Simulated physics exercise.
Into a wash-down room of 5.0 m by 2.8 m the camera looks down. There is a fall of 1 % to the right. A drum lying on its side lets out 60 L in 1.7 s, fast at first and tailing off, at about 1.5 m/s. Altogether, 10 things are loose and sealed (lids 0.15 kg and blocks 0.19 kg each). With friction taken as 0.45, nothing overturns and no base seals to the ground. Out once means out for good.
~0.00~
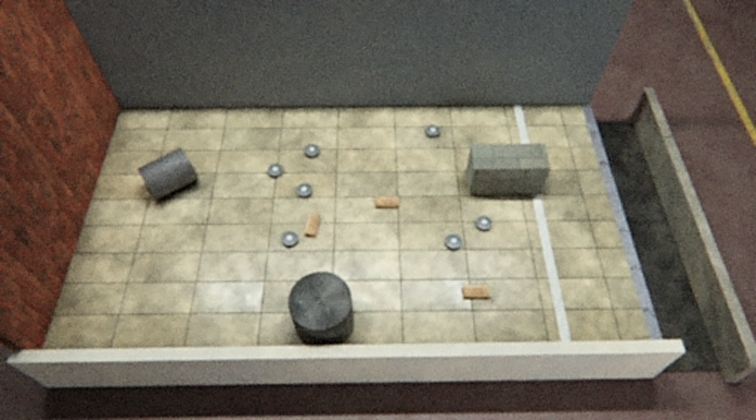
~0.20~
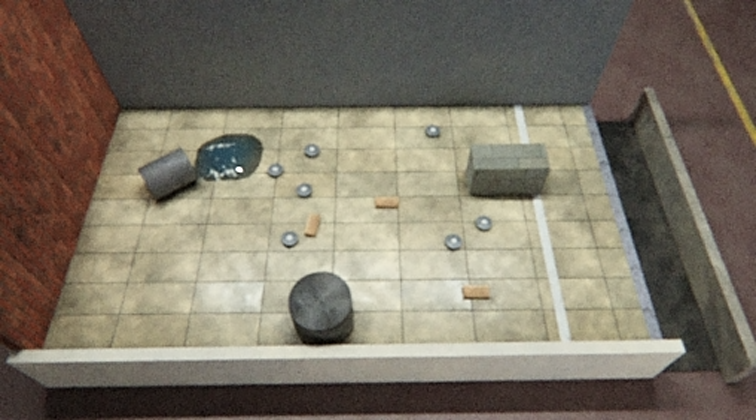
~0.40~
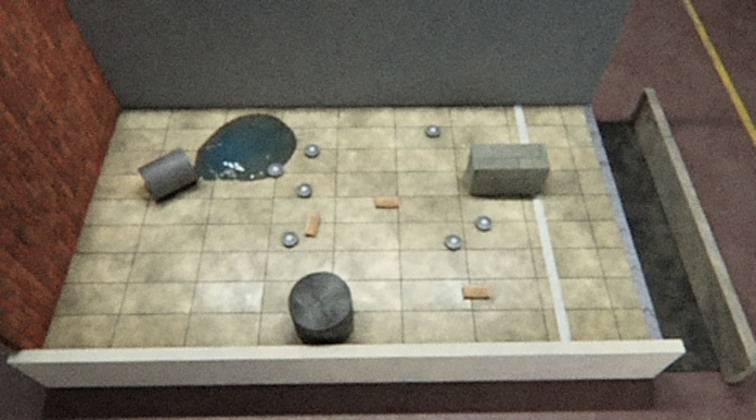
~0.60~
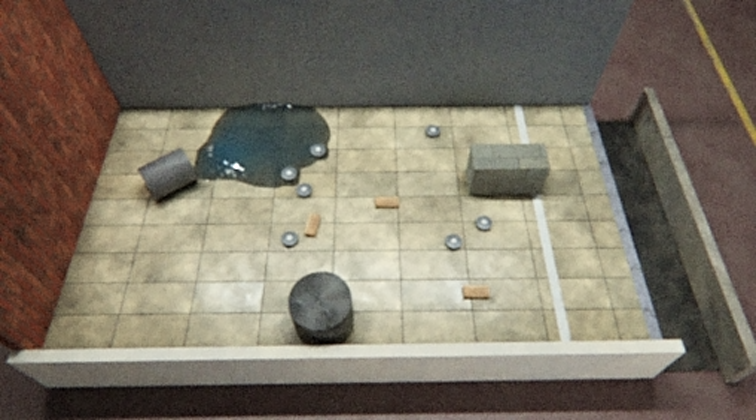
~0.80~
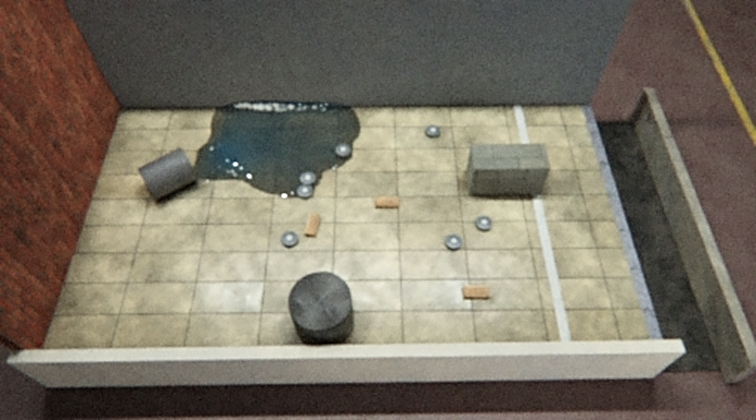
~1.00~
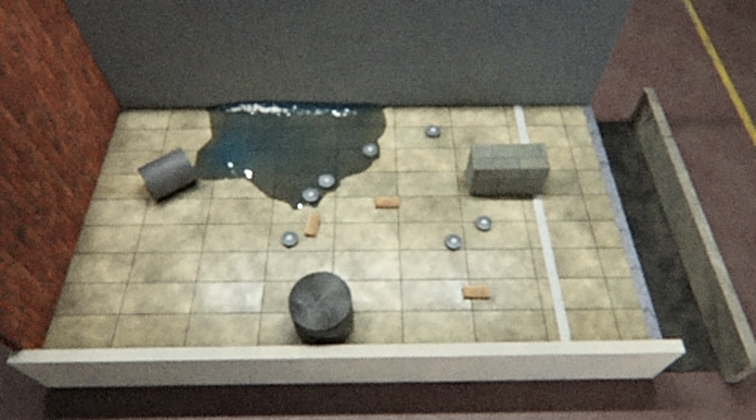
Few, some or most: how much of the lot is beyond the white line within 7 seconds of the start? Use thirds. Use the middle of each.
That is fewer than one in three.
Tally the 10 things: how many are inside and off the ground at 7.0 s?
The count is 0.
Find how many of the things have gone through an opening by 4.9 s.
By then 1.
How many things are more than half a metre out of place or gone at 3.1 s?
The count is 4.
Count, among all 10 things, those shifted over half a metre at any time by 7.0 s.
It works out to 4.
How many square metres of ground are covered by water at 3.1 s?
The covered patch comes to about 3.5 m2.
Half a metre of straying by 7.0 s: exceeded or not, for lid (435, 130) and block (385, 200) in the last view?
In order: Beyond the mark, within the mark.
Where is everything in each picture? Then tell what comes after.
The first picture shows a lid at (312, 150), on the bottom; a lid at (275, 169), on the bottom; 0.0 m2 under water; 0 of 10 have shifted.
The second picture shows a lid at (312, 150), on the bottom; a lid at (275, 169), on the bottom; water covers 0.3 m2; 0 of 10 have shifted.
The third picture shows a lid at (312, 150) rests on the ground; a lid at (276, 169), on the bottom; water covers 0.7 m2; 0 of 10 have shifted.
The fourth picture shows a lid at (318, 150), on the bottom, 6 cm from its start; a lid at (289, 173), on the bottom, 15 cm from its start; water covers 1.1 m2; 2 of 10 have shifted.
The fifth picture shows a lid at (343, 150), on the bottom, 32 cm from its start; a lid at (308, 178), on the bottom, 35 cm from its start; water covers 1.5 m2; 2 of 10 have shifted.
The sixth picture shows a lid at (370, 150), on the bottom, 59 cm from its start; a lid at (326, 181) rests on the ground, 53 cm from its start; 1.9 m2 under water; 3 of 10 have shifted.
After 1.4 s 0 of 10 are over the mark; 0 afloat.
After 3.1 s 2 of 10 are over the mark; 2 afloat.
After 4.9 s 2 of 10 are over the mark; 1 afloat.
After 7.0 s 2 of 10 are over the mark; 0 afloat.
